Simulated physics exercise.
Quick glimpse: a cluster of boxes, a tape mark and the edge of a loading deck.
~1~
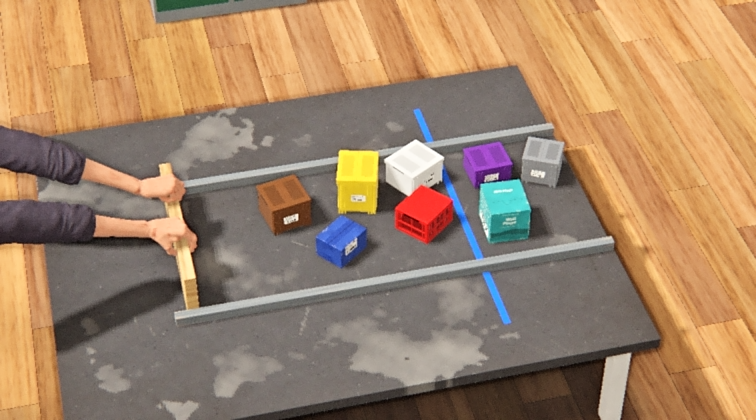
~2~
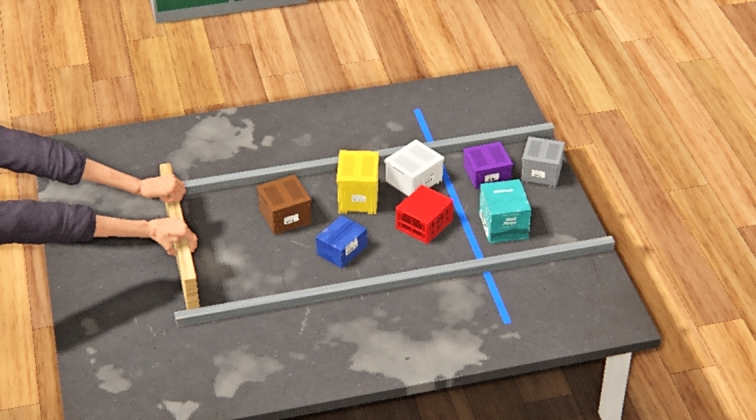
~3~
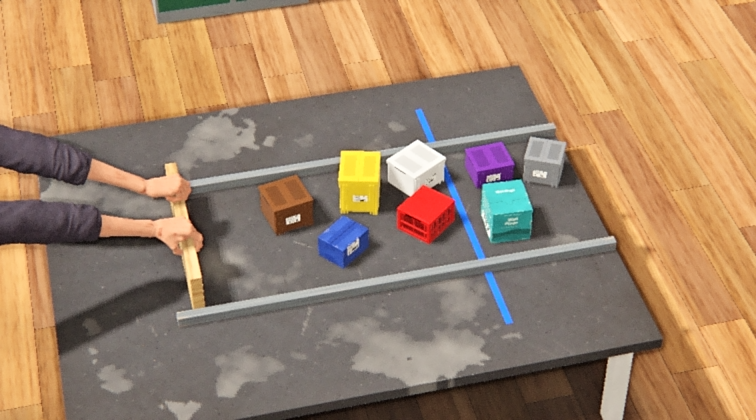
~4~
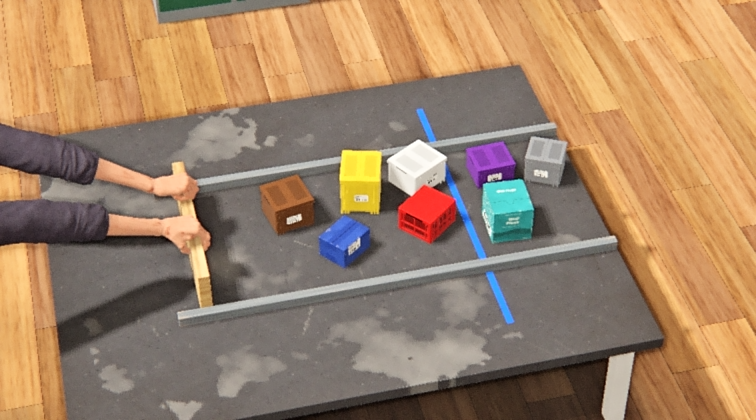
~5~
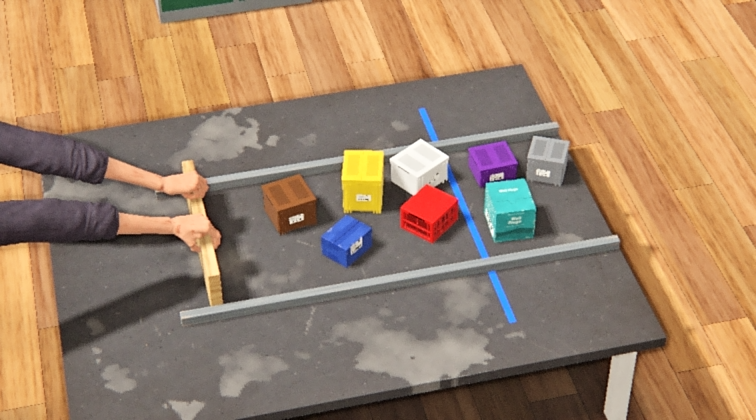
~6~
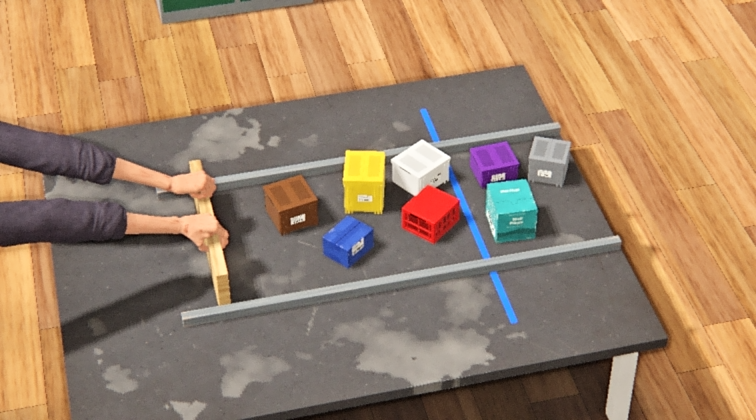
Two hands slide a wooden plank slightly right toward colored boxes on a dark table.
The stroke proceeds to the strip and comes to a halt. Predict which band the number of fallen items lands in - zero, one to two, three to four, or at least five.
The number that fall lands in the band one to two.
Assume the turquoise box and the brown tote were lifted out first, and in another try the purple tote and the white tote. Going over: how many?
1 for the first case, 0 for the second.
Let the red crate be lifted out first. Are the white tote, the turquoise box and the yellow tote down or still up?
Outcome: White tote is not lost; turquoise box is not lost; yellow tote is not lost.
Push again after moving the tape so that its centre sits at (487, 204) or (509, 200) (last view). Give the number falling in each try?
So it's 2 the first time and 3 the second time.
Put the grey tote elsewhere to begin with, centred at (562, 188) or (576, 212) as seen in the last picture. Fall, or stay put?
Taking them in order, it remains on top and then remains on top.
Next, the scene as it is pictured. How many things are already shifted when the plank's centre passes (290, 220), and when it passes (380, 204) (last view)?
That makes 1 at the first spot and 7 at the second.
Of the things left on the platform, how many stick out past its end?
0, I think.
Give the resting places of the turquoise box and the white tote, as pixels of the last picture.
First (550, 214), then (544, 145).
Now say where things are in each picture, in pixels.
Grey tote (542, 162); purple tote (487, 165); turquoise box (504, 211); plank (179, 237); tape (459, 208), in the first picture.
Purple tote (488, 165); yellow tote (358, 182), in the second picture.
Turquoise box (506, 211); red crate (426, 214), in the third picture.
Grey tote (545, 162); blue parcel (345, 242), in the fourth picture.
Purple tote (492, 165); plank (202, 233), in the fifth picture.
Grey tote (549, 162); purple tote (494, 165); turquoise box (511, 211); plank (210, 233); tape (465, 208), in the sixth picture.
Soon after, none off yet; grey tote at rest near (549, 162); purple tote at rest near (494, 165); turquoise box at rest near (511, 211).
Then, none off yet; grey tote moved a little near (556, 162); purple tote moved a little near (511, 162); turquoise box at rest near (511, 211).
By the end, the number that fall off is one or two; fallen, purple tote and grey tote.
